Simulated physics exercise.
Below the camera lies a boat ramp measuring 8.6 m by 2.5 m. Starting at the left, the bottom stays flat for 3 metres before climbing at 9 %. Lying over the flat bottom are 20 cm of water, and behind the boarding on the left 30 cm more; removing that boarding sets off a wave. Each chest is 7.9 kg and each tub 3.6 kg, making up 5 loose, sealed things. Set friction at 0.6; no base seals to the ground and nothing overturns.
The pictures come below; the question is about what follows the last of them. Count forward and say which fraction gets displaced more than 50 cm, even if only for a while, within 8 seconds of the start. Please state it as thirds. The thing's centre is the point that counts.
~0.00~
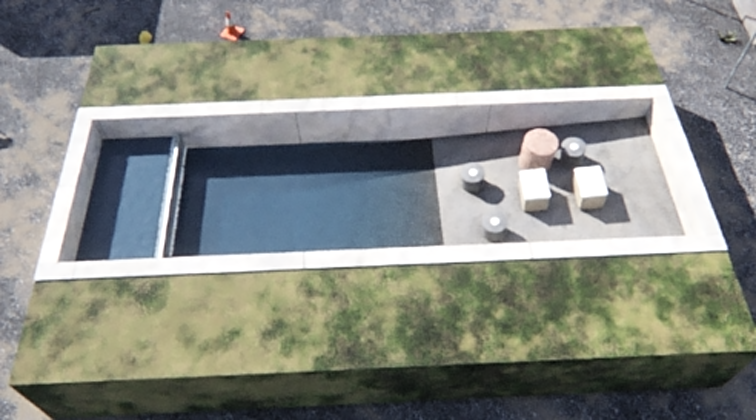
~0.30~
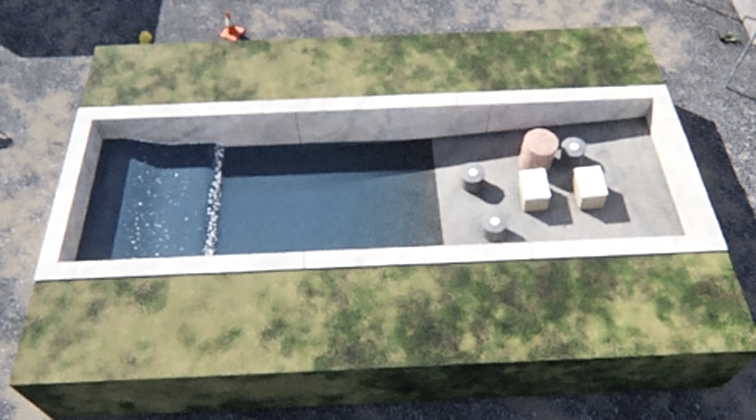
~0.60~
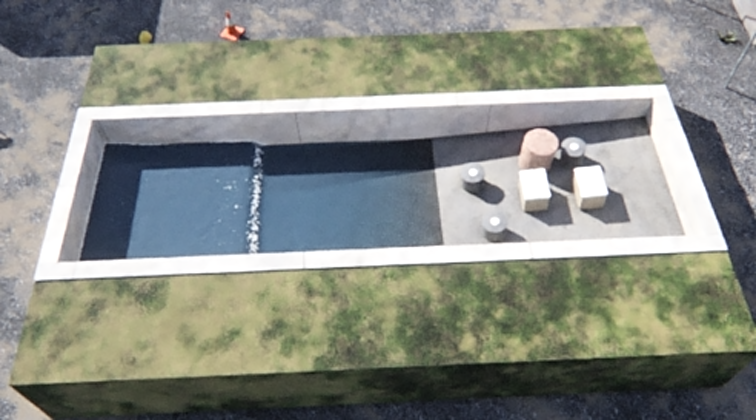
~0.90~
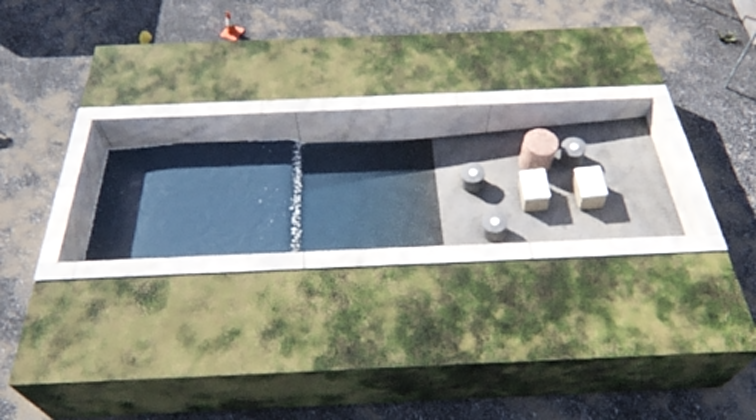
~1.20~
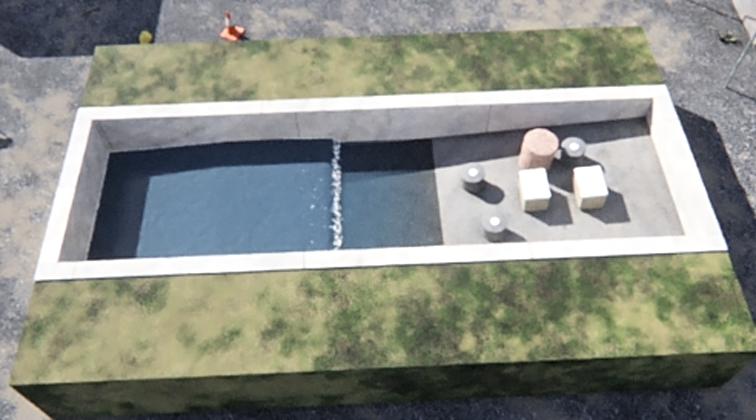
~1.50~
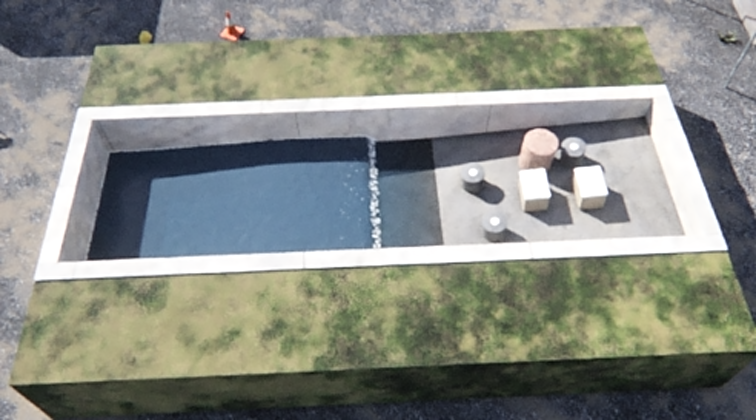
That would be two thirds or a larger share.
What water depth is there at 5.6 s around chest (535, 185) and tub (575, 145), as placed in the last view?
I'd put it at 4 cm and 4 cm respectively.
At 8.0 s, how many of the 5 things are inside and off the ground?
Of them, 1.
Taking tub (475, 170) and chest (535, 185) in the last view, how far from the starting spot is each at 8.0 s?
Net displacement, in order: 150 cm; 200 cm.
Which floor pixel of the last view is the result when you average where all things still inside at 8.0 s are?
Somewhere near (474, 194).
After 2.1 s 0 of 5 are over 50 cm from their spots; 0 afloat.
After 3.6 s 2 of 5 are over 50 cm from their spots; 2 afloat.
After 5.6 s 1 of 5 are over 50 cm from their spots; 3 afloat.
After 8.0 s 4 of 5 are over 50 cm from their spots, and 4 have been at some point; 1 afloat.
